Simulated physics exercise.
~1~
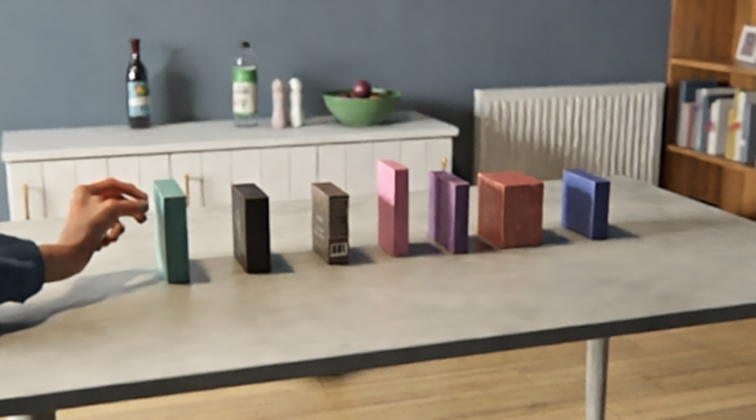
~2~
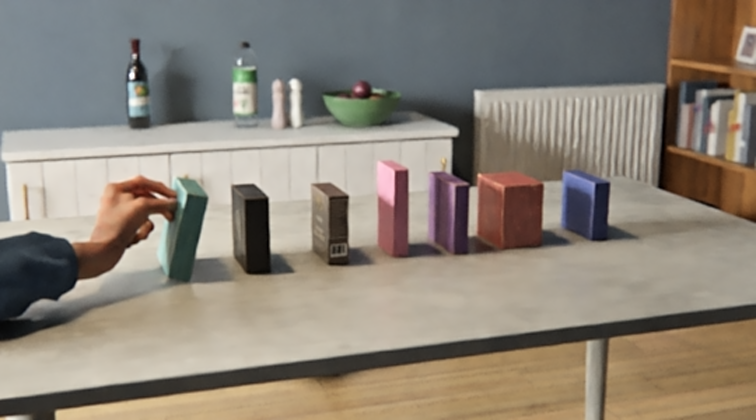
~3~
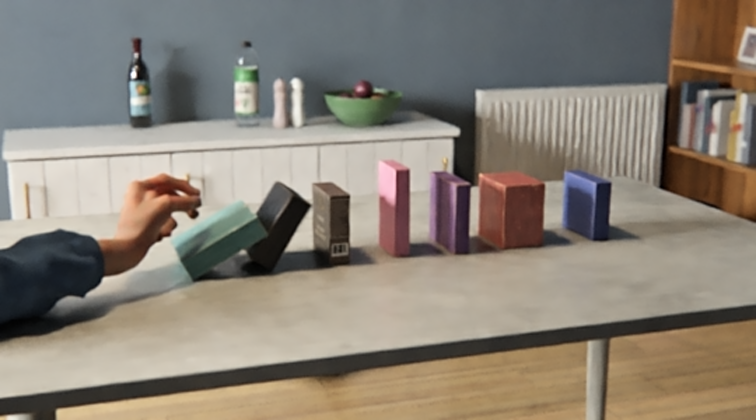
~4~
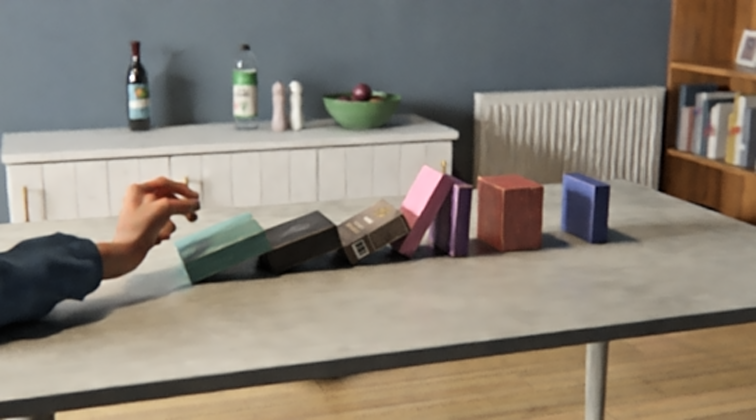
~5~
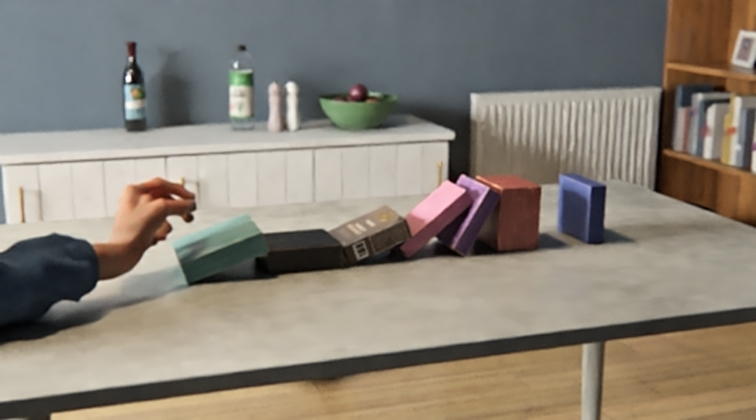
Hand tipping a turquoise board rightward, toppling black, brown and pink pieces in turn, the purple one leaning on a standing red block.
